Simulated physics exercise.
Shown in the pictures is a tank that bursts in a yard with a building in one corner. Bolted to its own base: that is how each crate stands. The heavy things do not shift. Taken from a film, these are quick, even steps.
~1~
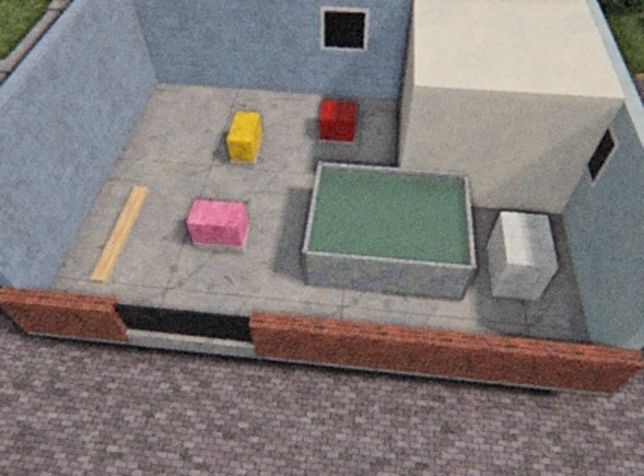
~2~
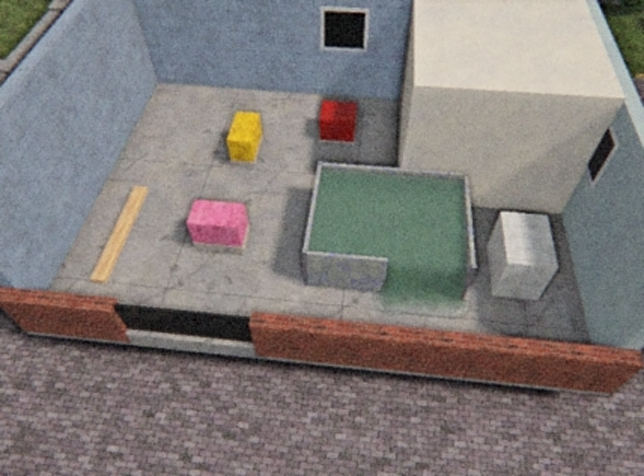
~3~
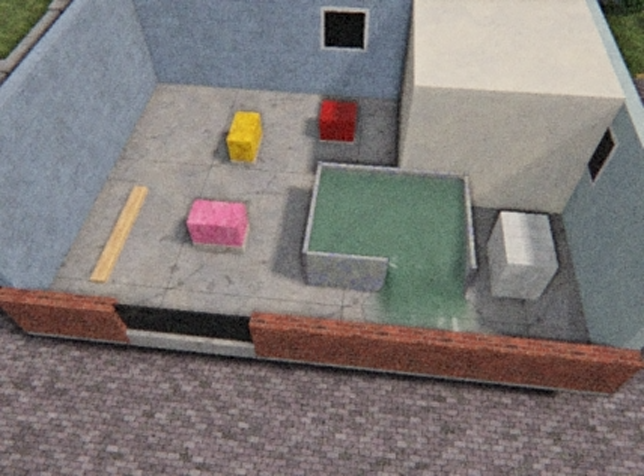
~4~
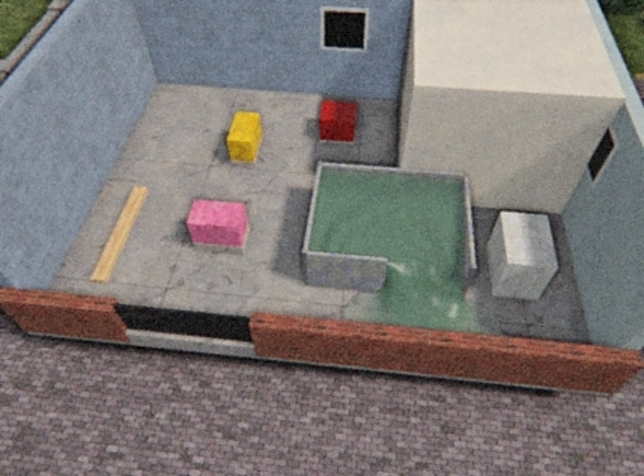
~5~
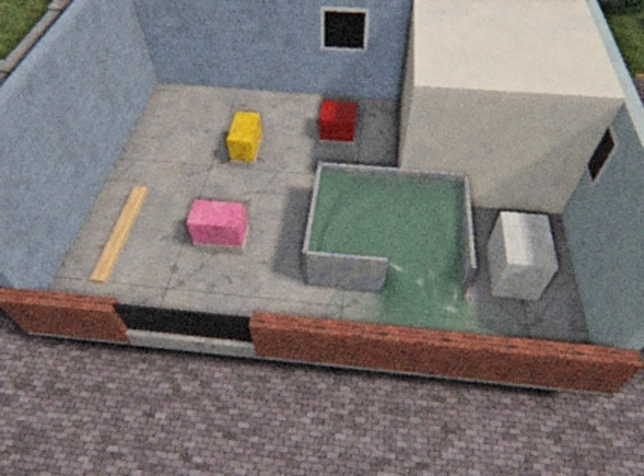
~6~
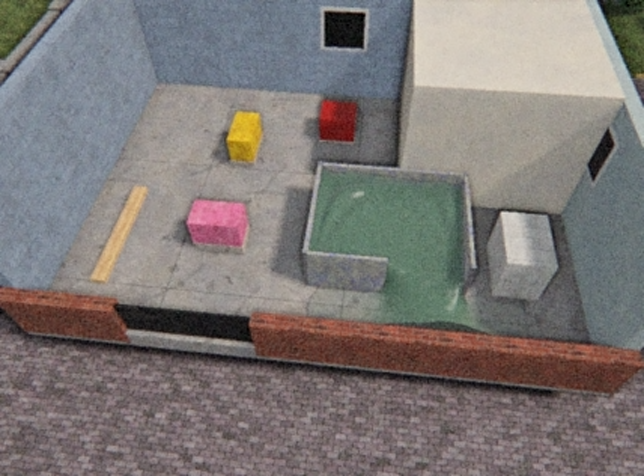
At first, still green water fills an open gray tank in a walled yard, with yellow, red, pink and white crates standing around it. Then part of the tank's front wall is gone, and water pours through the gap toward the low brick wall, rippling and spreading slightly while the crates stay still.
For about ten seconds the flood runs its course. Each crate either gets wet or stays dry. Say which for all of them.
The yellow crate is spared; the red crate is hit by the water; the pink crate is spared.
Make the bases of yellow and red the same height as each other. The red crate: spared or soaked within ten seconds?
Red crate: Untouched.
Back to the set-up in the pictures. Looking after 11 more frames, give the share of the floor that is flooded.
Near 35 in a hundred.
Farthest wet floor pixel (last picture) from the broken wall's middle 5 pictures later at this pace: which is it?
The wet point farthest out is around (176, 325).
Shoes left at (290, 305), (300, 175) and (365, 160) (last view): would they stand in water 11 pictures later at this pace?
Status by point, in sequence: Waterlogged; unwetted; unwetted.
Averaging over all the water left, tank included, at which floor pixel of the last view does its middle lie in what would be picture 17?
Somewhere near (409, 278).
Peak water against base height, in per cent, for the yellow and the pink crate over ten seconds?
Roughly 70 and 60 per cent respectively.
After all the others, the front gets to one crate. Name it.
My guess: The red one.
A moment on, water covers 20 % of the floor; the yellow crate not reached, the red crate not reached, the pink crate not reached.
Next, water covers 35 % of the floor; the yellow crate not reached, the red crate not reached, the pink crate water round its plinth.
Then, water covers 50 % of the floor; the yellow crate water round its plinth, the red crate not reached, the pink crate water round its plinth.
Later, water covers 75 % of the floor; the yellow crate water round its plinth, the red crate water round its plinth, the pink crate water round its plinth.
In the end, water covers 95 % of the floor; the yellow crate stayed above the water, the red crate was topped, the pink crate stayed above the water.
